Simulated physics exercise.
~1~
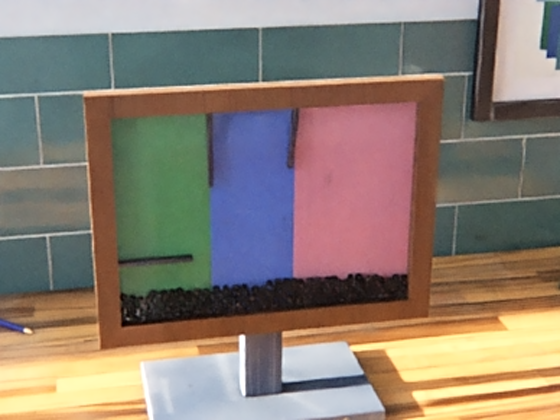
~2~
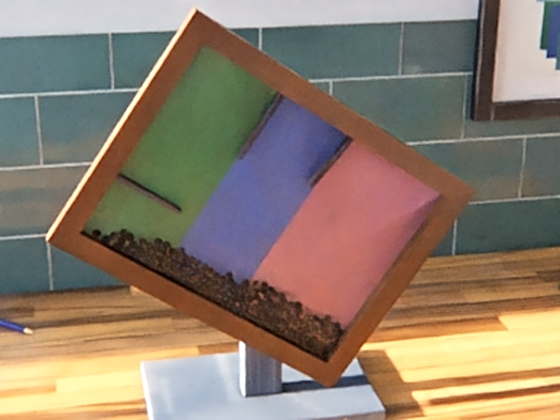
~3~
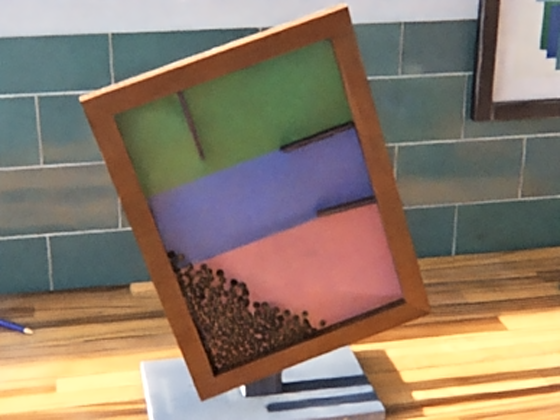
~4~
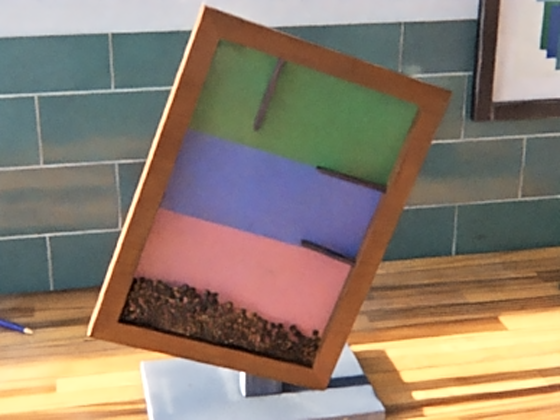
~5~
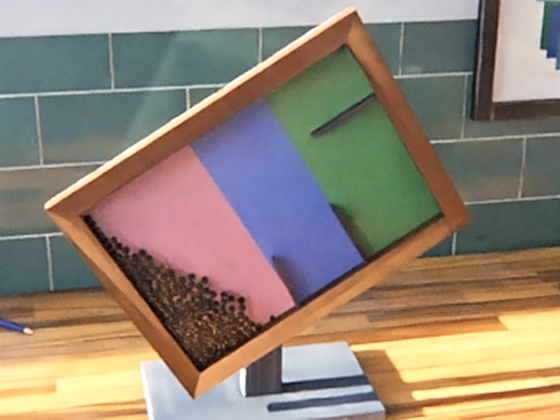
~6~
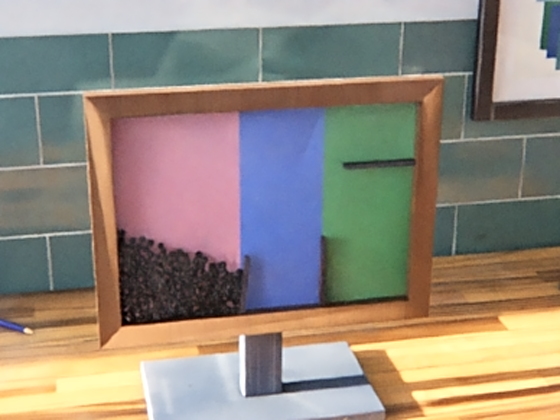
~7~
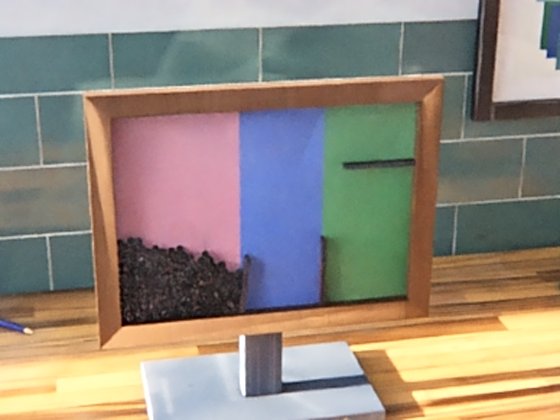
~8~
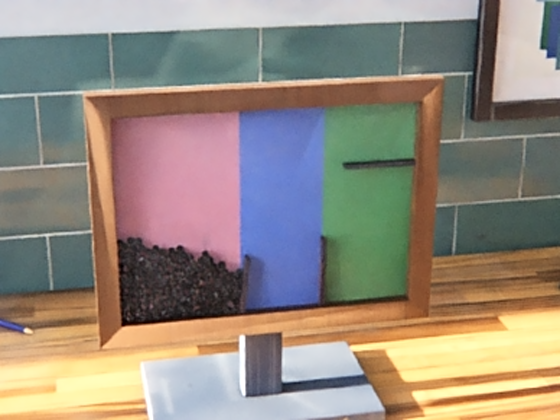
In the video, an upright framed box with green, blue and pink strips turns clockwise on its stand until it is upside down, and the black beads along its bottom slide into the pink strip, ending heaped at the lower left behind a short divider.
